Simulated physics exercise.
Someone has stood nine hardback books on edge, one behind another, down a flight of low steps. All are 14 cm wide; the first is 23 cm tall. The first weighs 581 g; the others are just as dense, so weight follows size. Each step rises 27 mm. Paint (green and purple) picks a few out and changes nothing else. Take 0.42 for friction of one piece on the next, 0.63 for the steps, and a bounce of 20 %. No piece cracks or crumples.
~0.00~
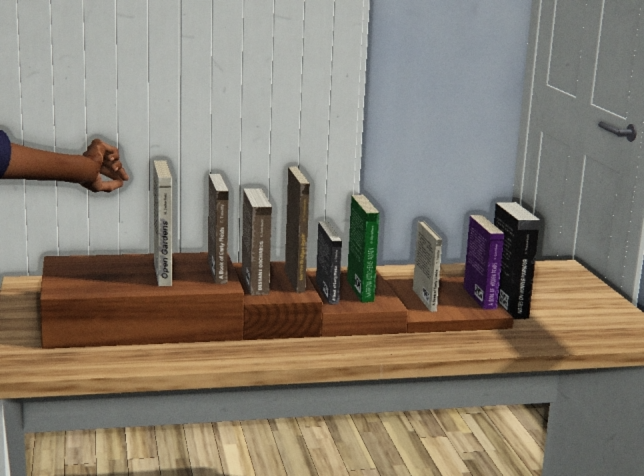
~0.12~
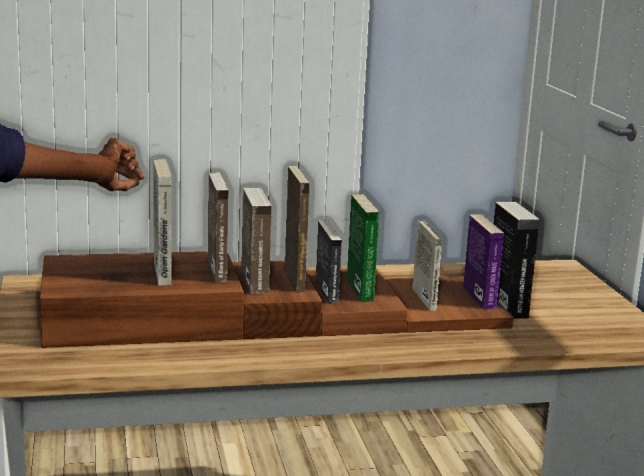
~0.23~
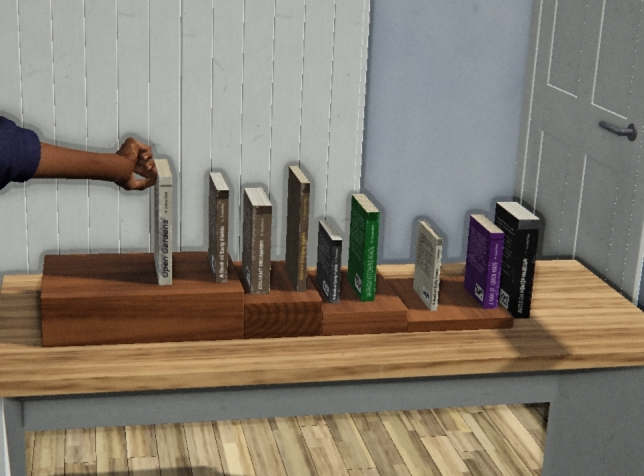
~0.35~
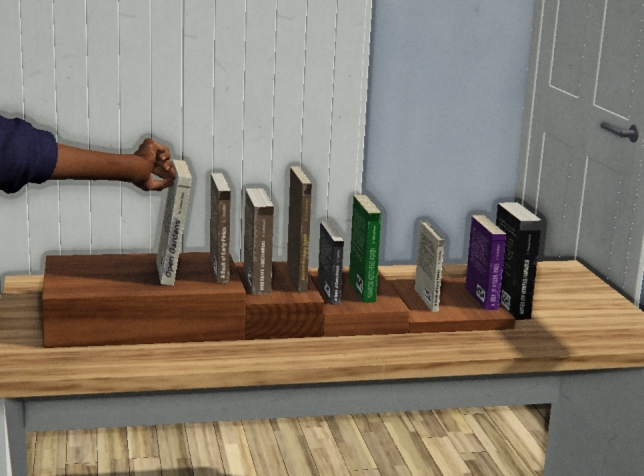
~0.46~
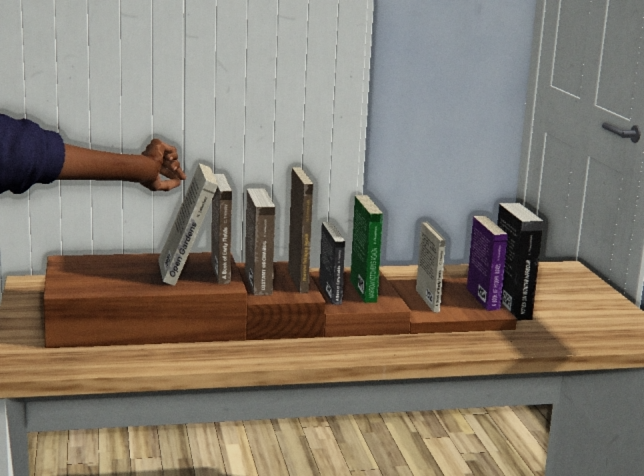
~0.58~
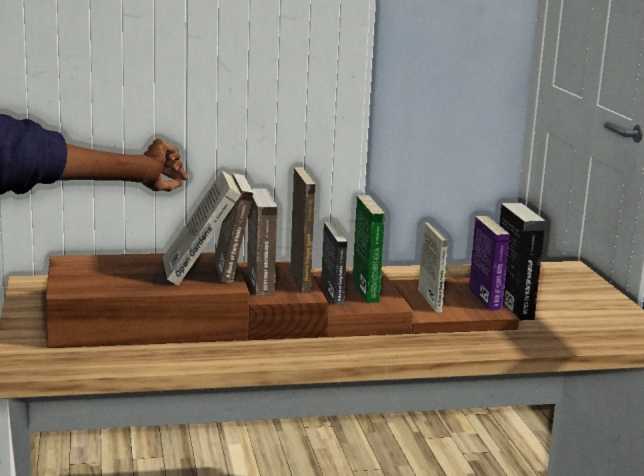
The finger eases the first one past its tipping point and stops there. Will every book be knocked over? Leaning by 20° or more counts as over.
Every one goes over.
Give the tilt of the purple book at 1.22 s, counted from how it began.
About 20°.
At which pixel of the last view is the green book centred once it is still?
Around (420, 284).
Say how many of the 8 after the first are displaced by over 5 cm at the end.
8.
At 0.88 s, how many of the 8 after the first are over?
3 by then.
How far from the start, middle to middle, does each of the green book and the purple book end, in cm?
Green 20, purple 10.
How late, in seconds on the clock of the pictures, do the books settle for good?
Near 2.0 s.
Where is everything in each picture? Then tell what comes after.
In the first picture (pixels give the middle of a visible side), finger (115, 176) 7 cm from the first book; green book (356, 248); purple book (477, 262); none of the others has stirred.
In the second picture, finger (131, 175) 38 mm from the first book; green book (356, 248).
In the third picture, finger (148, 175) 5 mm from the first book; green book (356, 248).
In the fourth picture, finger (166, 175) pushing; green book (358, 248); none of the others has stirred.
In the fifth picture, finger (173, 176) stopped; green book (359, 249); none of the others has stirred.
In the sixth picture, finger (175, 176) stopped; green book (362, 249); purple book (482, 263); steepest lean 11°, the book at (237, 238); one has shifted.
After 0.88 s, 3 of the 8 other books over.
After 1.22 s, 6 of the 8 other books over; green book lying flat; purple book 19° from how it stood.
In the end (2.2 s), 8 of the 8 other books over; green book lying flat; purple book 73° from how it stood. Not one is left standing. From the last view, middles, green book near (420, 284), purple book near (534, 281).
